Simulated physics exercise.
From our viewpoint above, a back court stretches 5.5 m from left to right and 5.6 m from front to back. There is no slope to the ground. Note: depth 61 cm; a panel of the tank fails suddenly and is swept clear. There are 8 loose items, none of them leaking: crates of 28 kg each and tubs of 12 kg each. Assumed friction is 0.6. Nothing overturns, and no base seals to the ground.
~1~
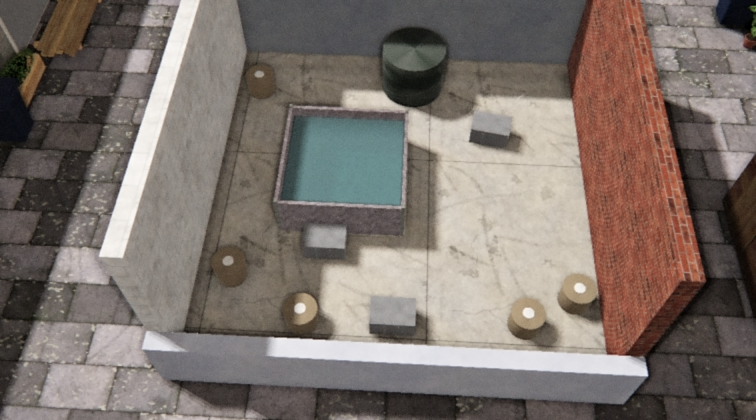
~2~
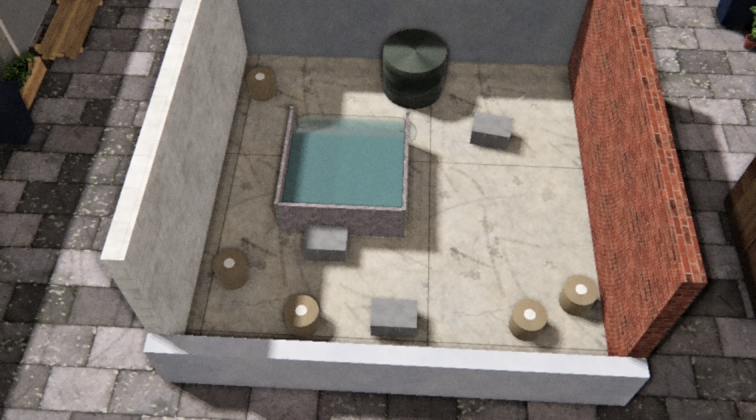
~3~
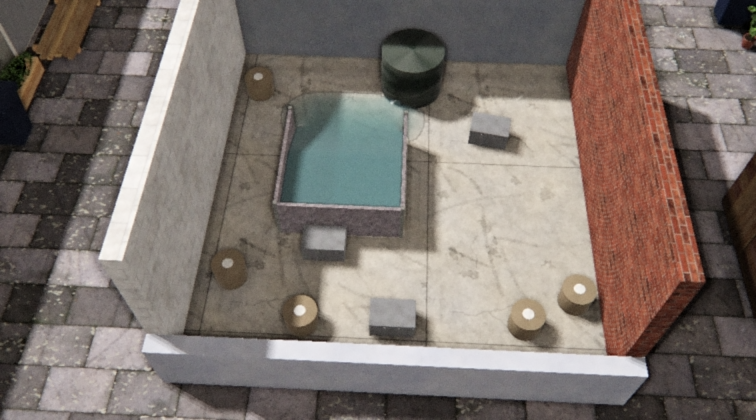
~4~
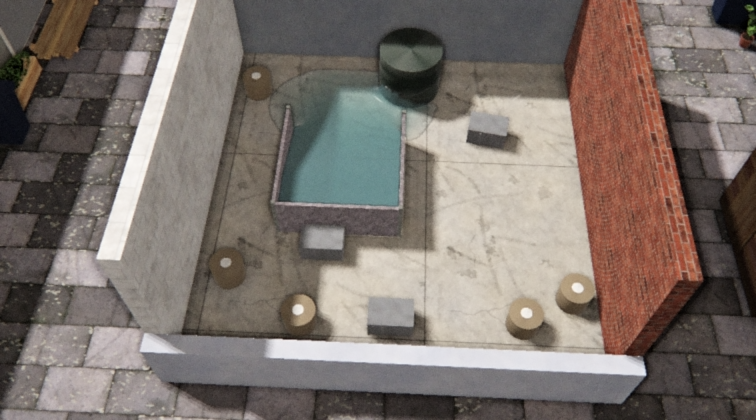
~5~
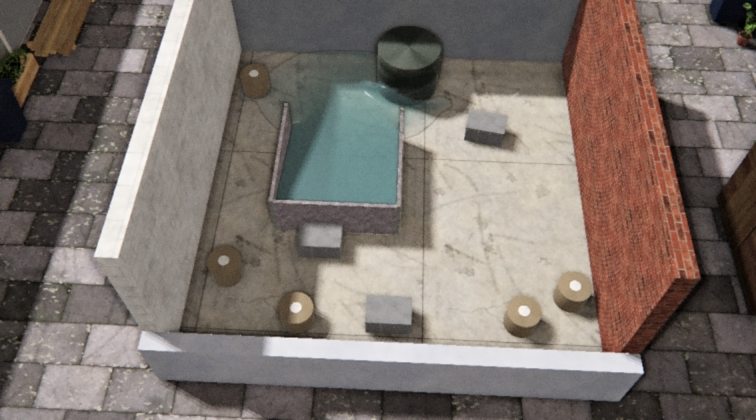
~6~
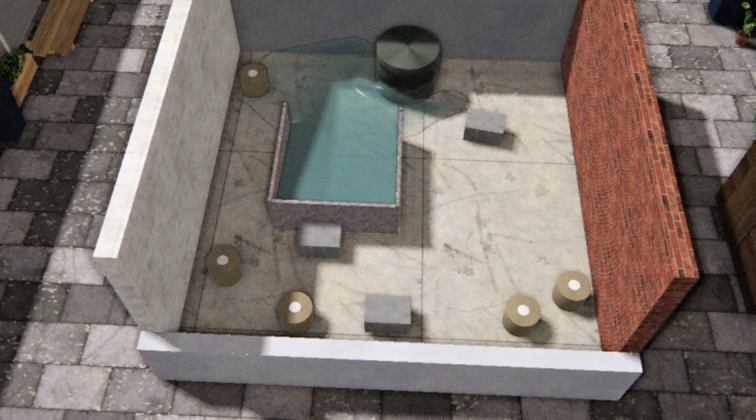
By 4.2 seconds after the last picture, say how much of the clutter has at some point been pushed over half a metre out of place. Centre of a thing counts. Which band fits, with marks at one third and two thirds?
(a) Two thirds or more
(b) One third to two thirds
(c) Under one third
Under one third.
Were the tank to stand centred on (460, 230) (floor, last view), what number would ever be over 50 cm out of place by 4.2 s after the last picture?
3.
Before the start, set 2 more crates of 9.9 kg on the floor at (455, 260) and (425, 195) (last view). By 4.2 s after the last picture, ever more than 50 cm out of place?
Respectively: Doesn't reach it; doesn't reach it.
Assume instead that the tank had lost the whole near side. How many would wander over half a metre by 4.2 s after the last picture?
The count would be 7.
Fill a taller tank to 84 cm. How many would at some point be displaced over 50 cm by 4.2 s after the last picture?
3.
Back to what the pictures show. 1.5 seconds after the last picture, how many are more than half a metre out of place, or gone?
It comes to 0.
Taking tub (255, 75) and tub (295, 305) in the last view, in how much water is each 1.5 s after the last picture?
I'd put it at 13 cm and 0 cm respectively.
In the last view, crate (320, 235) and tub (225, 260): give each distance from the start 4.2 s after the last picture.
First: 0 cm. Second: 80 cm.
Then, 0.4 s after the last picture 0 of 8 are over 50 cm from their spots; 0 afloat.
Then, 1.5 s after the last picture 0 of 8 are over 50 cm from their spots; 0 afloat.
Then, 2.8 s after the last picture 1 of 8 are over 50 cm from their spots; 1 afloat.
Then, 4.2 s after the last picture 2 of 8 are over 50 cm from their spots, and 2 have been at some point; 2 afloat.
